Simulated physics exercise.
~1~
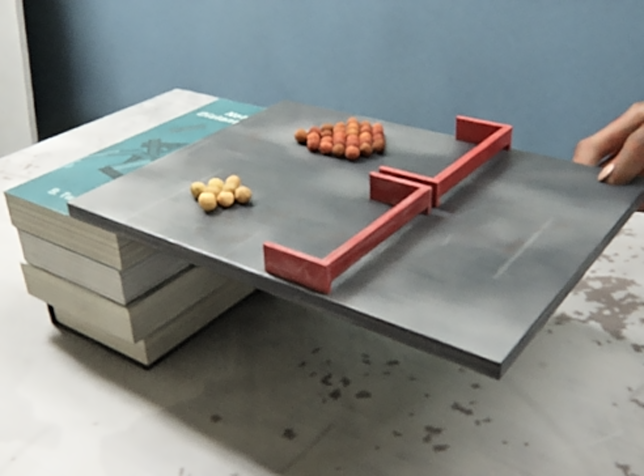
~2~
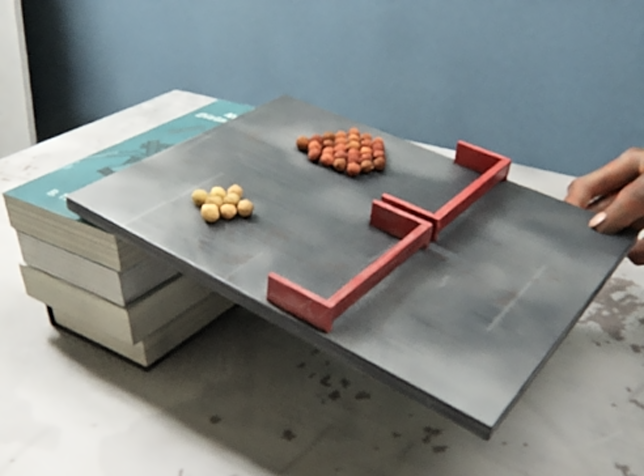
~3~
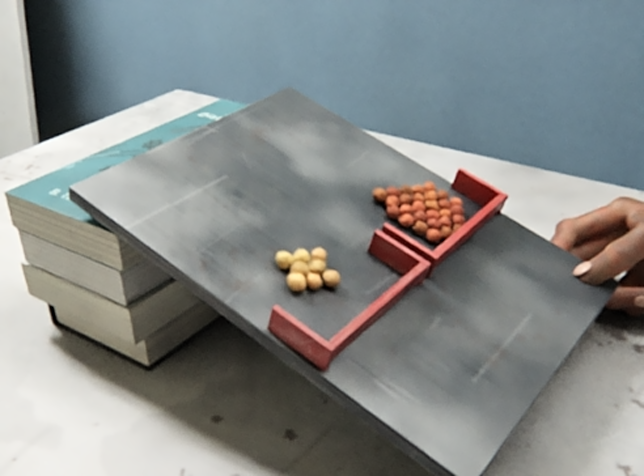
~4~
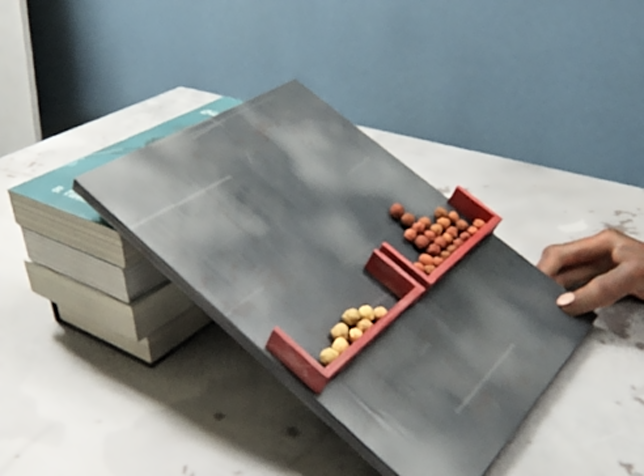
On a marble counter, a hand lowering one end of a grey board, yellow and reddish balls sliding down against red barriers.
